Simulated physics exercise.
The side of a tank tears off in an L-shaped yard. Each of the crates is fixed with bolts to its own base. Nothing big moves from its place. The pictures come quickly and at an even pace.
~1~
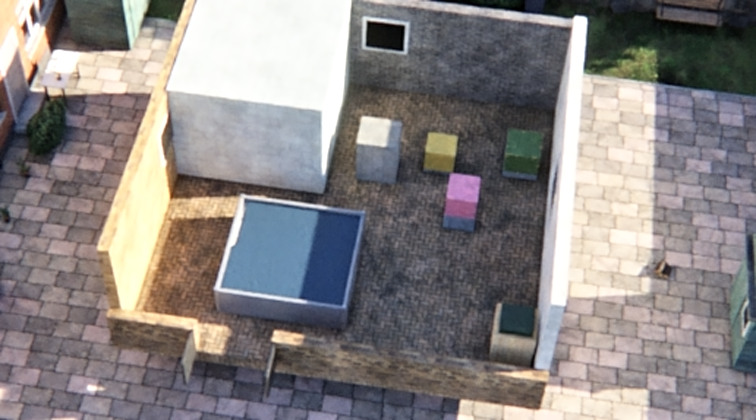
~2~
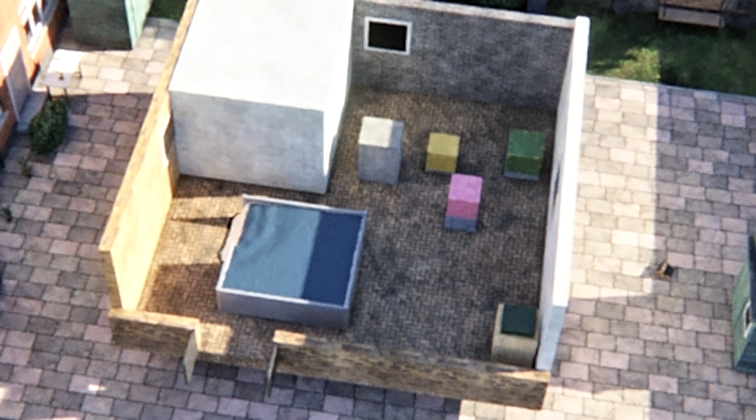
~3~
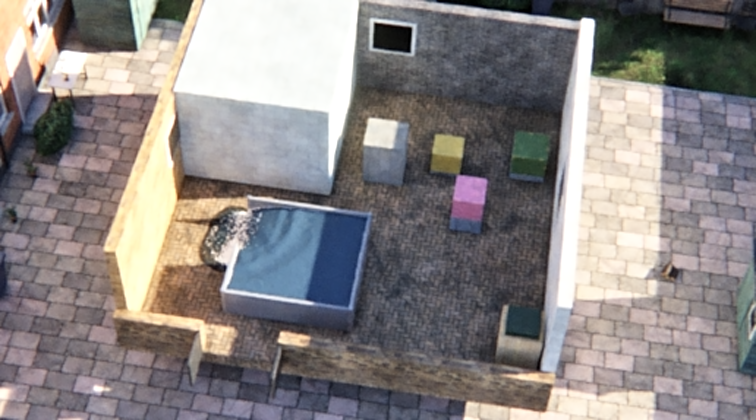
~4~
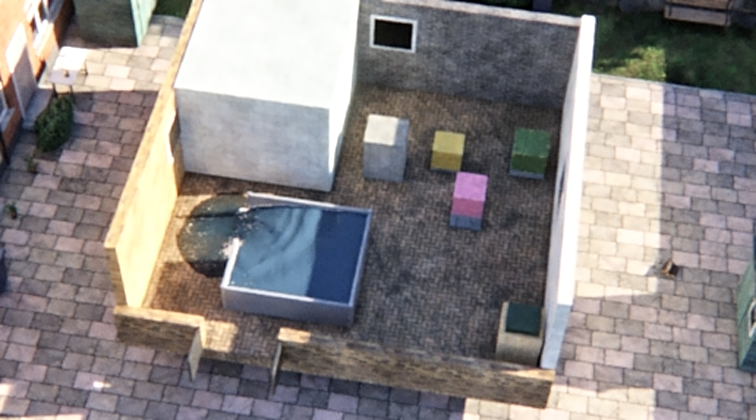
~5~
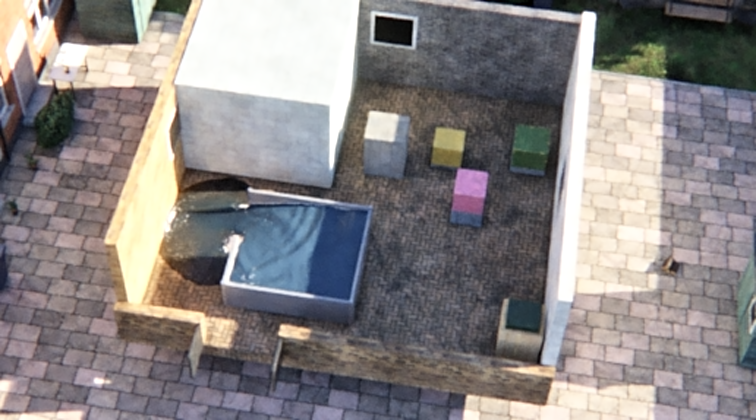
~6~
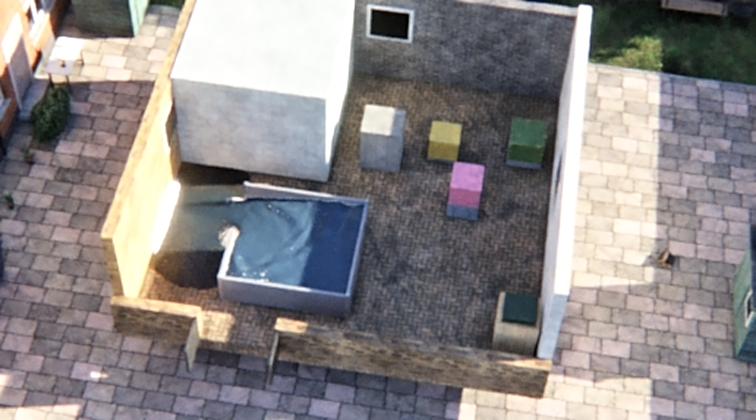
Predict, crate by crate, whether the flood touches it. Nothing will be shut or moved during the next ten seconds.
The yellow crate will be reached; the green crate will not be reached; the pink crate will not be reached.
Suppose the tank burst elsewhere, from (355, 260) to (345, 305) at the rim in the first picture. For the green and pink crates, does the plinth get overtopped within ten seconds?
As I see it, the green one gets reached, and the pink one is not reached.
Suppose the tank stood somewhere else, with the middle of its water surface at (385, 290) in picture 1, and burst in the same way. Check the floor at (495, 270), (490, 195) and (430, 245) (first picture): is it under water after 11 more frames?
Results in order - left untouched, left untouched, left untouched.
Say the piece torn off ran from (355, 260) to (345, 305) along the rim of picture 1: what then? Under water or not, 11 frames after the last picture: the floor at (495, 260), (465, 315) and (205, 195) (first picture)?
Obs. 1: Sodden; obs. 2: Sodden; obs. 3: Moisture-free.
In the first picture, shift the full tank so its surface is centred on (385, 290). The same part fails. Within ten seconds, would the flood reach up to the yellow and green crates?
The yellow crate one stays clear and the green crate one stays clear.
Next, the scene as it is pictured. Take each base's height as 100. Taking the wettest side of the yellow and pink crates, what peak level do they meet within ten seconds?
150 %, then 50 %.
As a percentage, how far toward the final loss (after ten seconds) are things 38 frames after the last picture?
Near 45 in a hundred, I reckon.
A moment on, water covers 10 % of the floor; the yellow crate not reached, the green crate not reached, the pink crate not reached.
Next, water covers 20 % of the floor; the yellow crate not reached, the green crate not reached, the pink crate not reached.
Then, water covers 35 % of the floor; the yellow crate not reached, the green crate not reached, the pink crate water round its plinth.
Later, water covers 65 % of the floor; the yellow crate water round its plinth, the green crate water round its plinth, the pink crate water round its plinth.
In the end, water covers 85 % of the floor; the yellow crate was topped, the green crate stayed above the water, the pink crate stayed above the water.
